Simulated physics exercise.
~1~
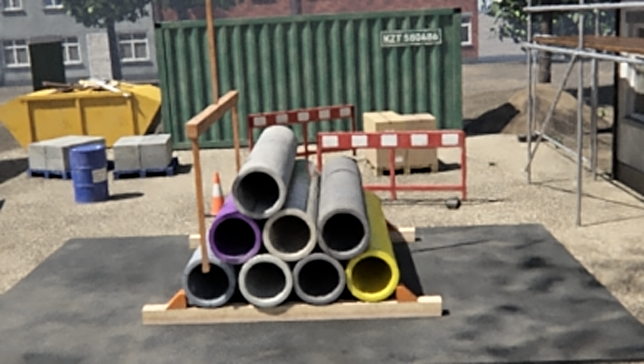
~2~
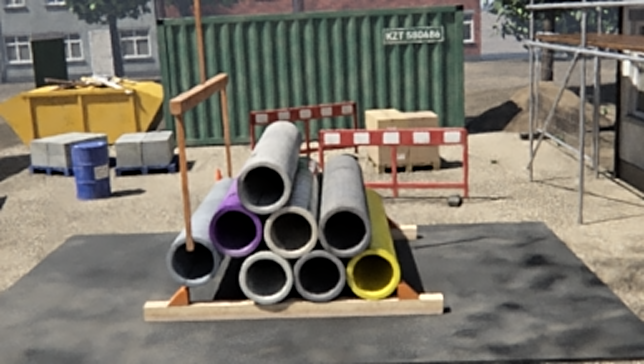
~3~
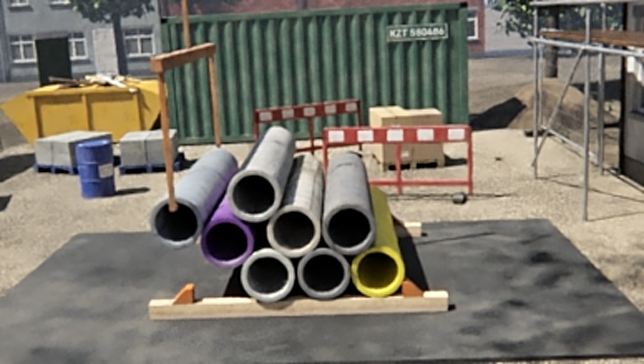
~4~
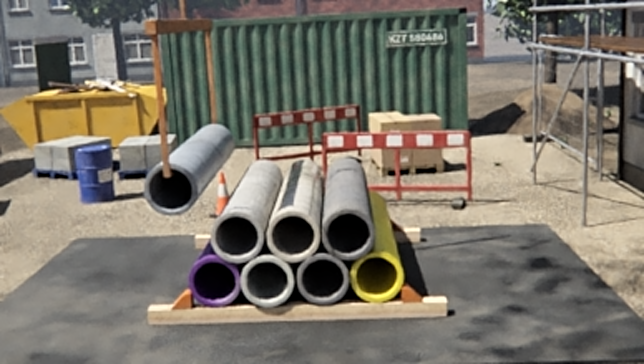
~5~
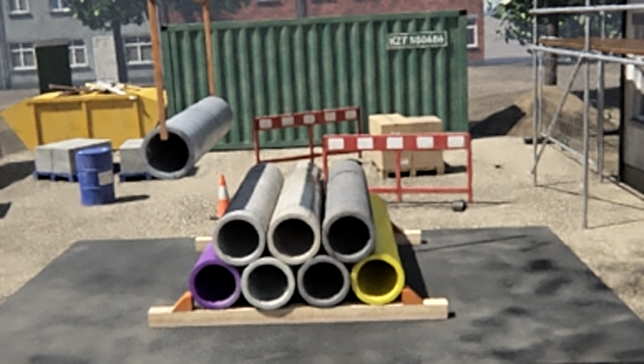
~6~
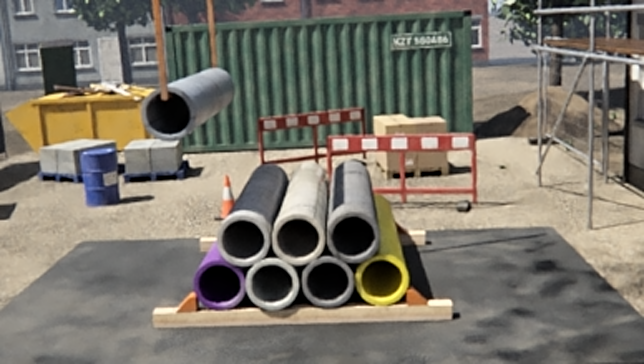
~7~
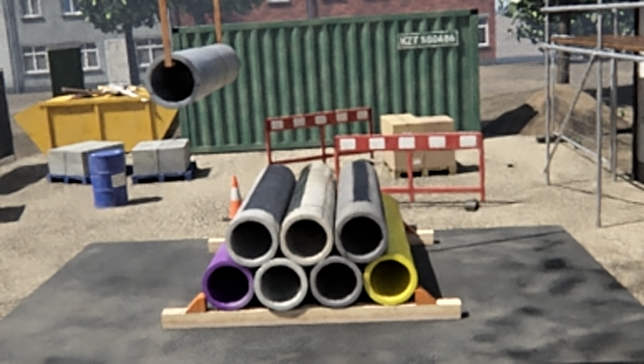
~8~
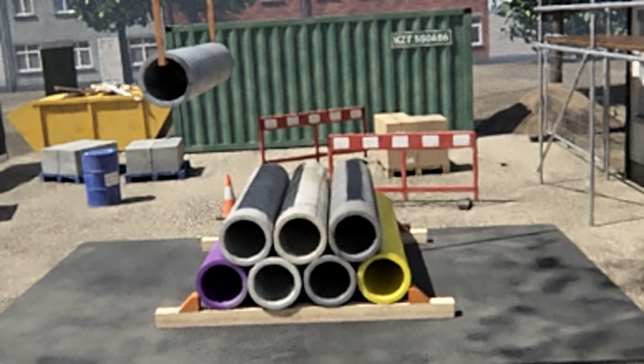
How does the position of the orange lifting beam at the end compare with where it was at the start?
At the end the beam is much higher and a little further left than at the start, with the grey pipe hanging well above the ground.
